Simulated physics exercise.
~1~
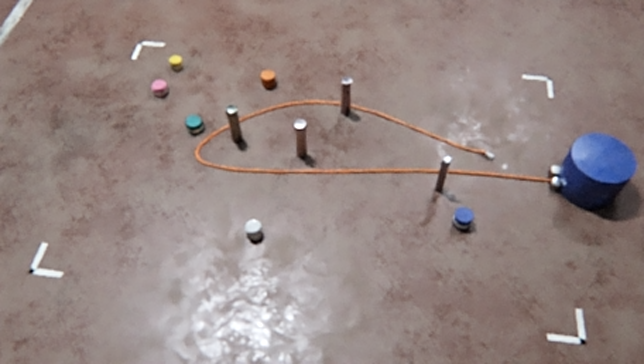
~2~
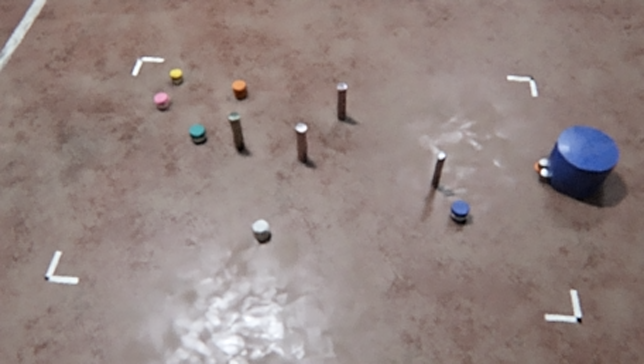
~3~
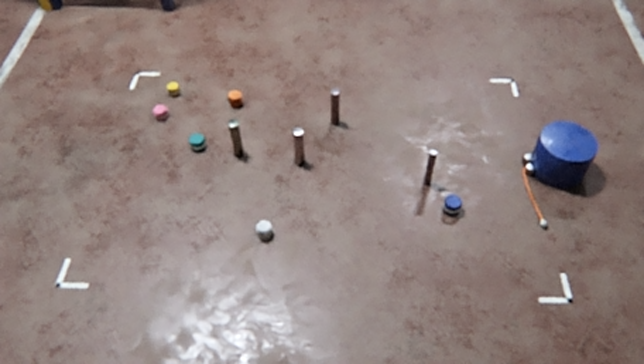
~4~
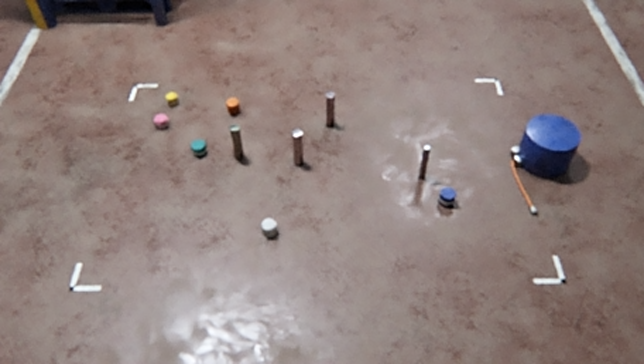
The footage shows an orange lead looped around upright posts among six small containers on a warehouse floor. The lead is drawn in toward a blue reel, the orange tub shifts slightly left, and a short length of lead remains out beside the reel at the end.
